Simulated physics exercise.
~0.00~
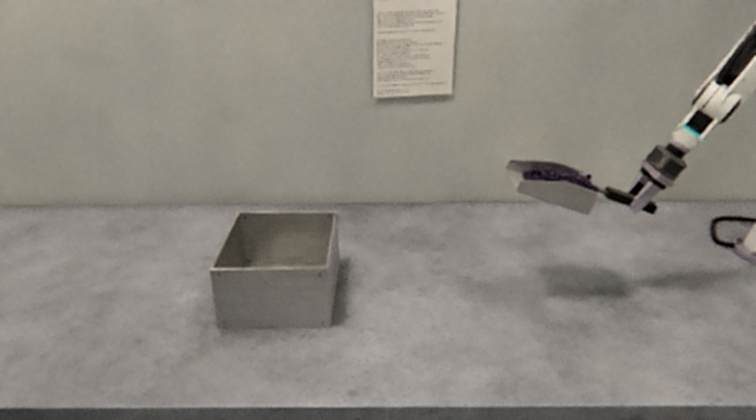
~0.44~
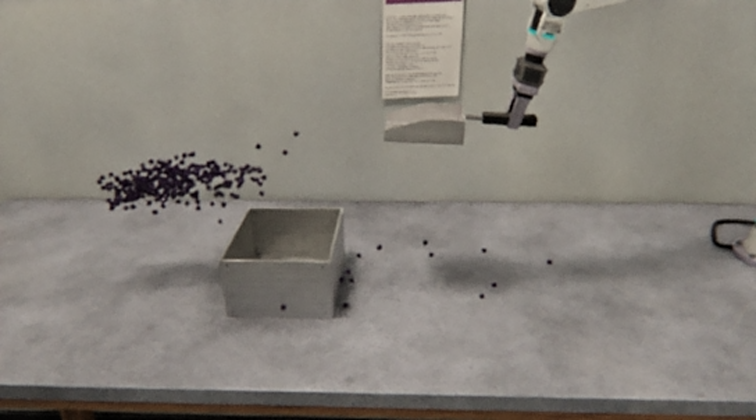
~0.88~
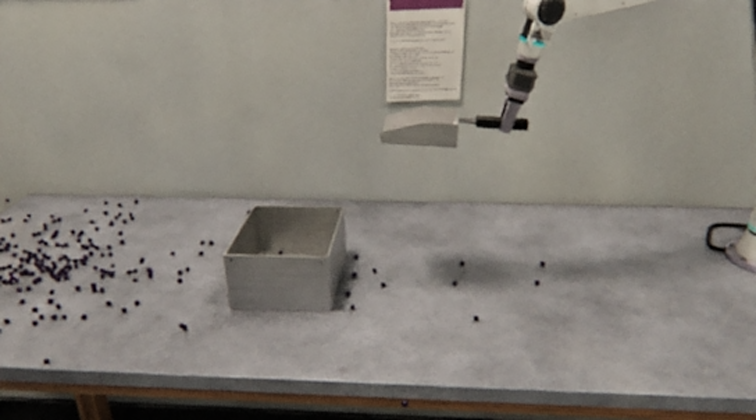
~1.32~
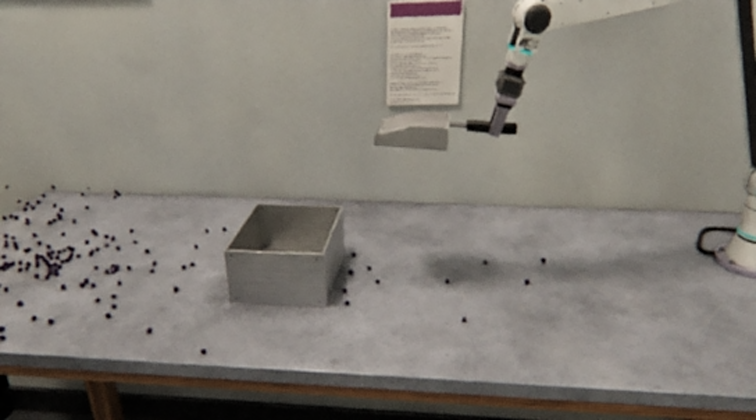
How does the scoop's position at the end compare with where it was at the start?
At the end the scoop is farther left and higher up than at the start, still held by the arm.
